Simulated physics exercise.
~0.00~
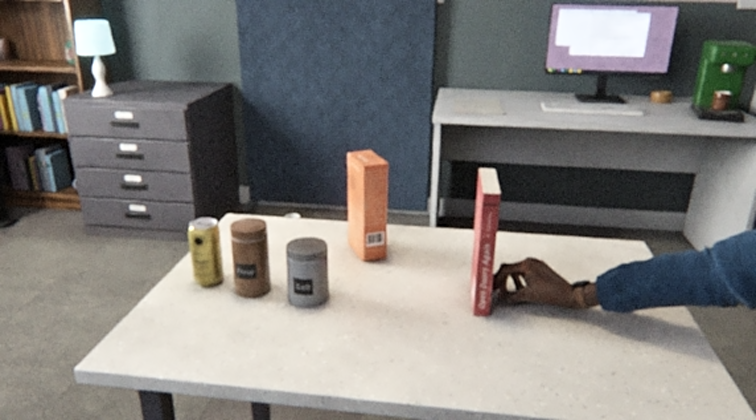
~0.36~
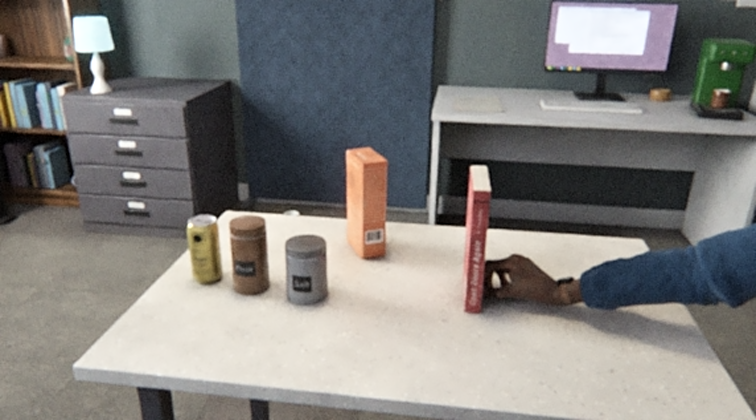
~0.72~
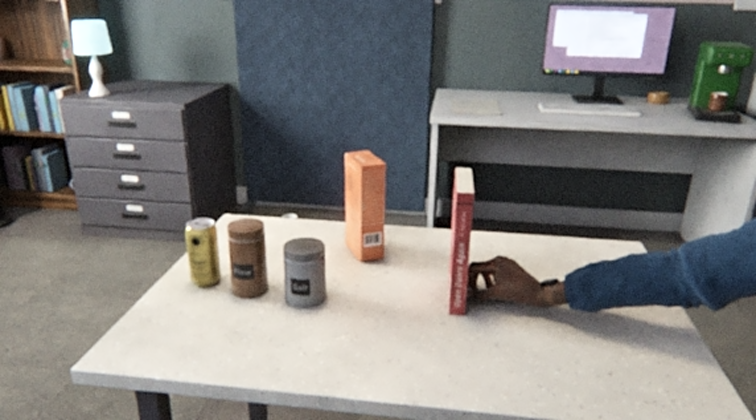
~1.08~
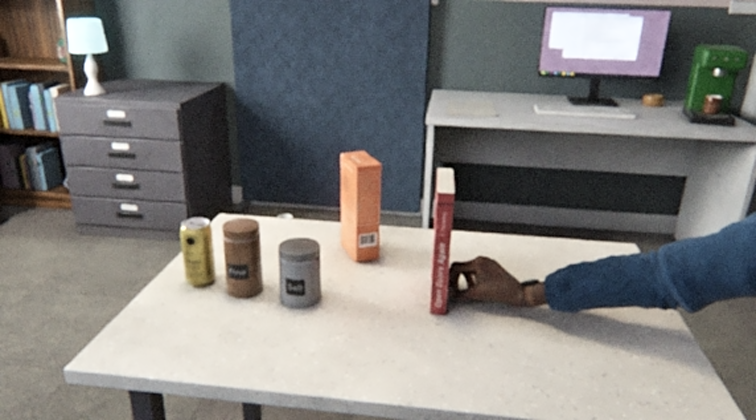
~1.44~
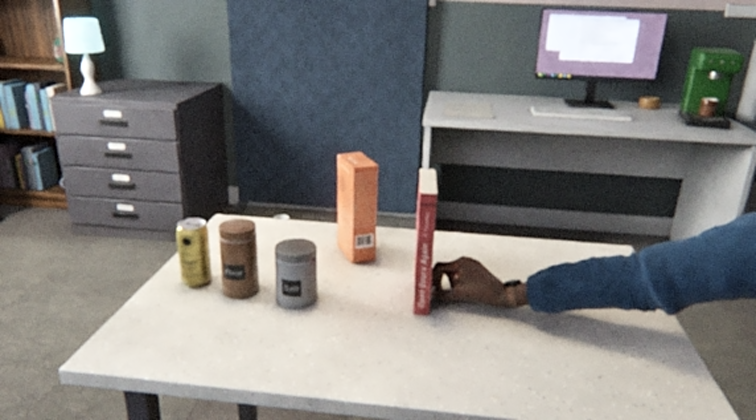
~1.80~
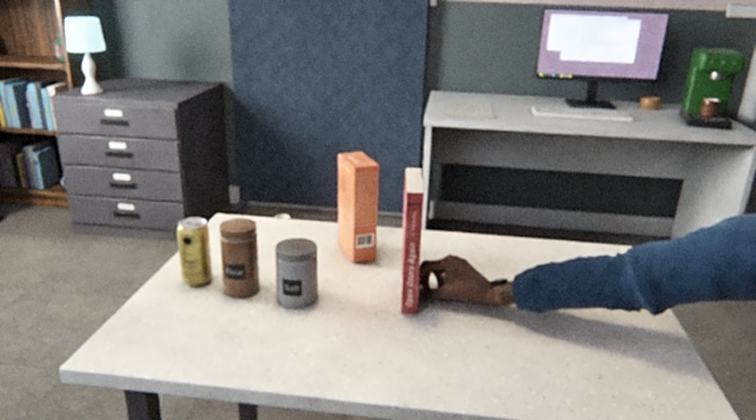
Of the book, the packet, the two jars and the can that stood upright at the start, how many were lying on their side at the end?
None of them were lying on their side at the end. The red book, orange packet, brown jar, yellow can and grey jar were all still upright.
